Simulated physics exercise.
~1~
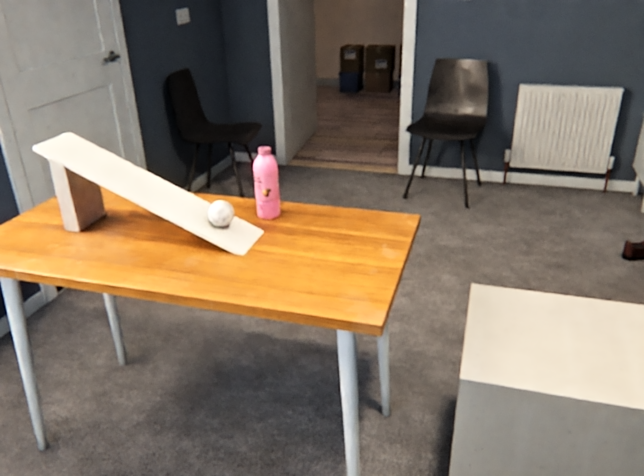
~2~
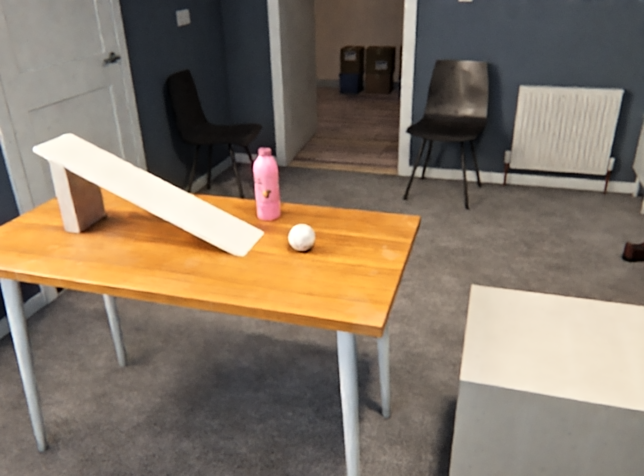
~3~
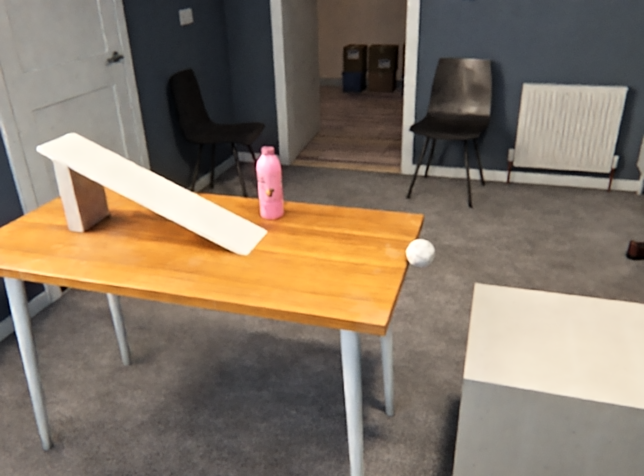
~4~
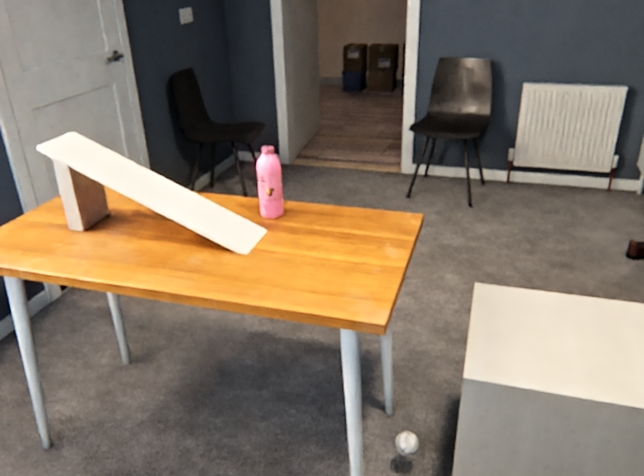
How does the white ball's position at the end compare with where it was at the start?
At the start the white ball was near the bottom of the ramp on the table. By the end it was down in the gap between the table and the lower pale top, close to the floor.
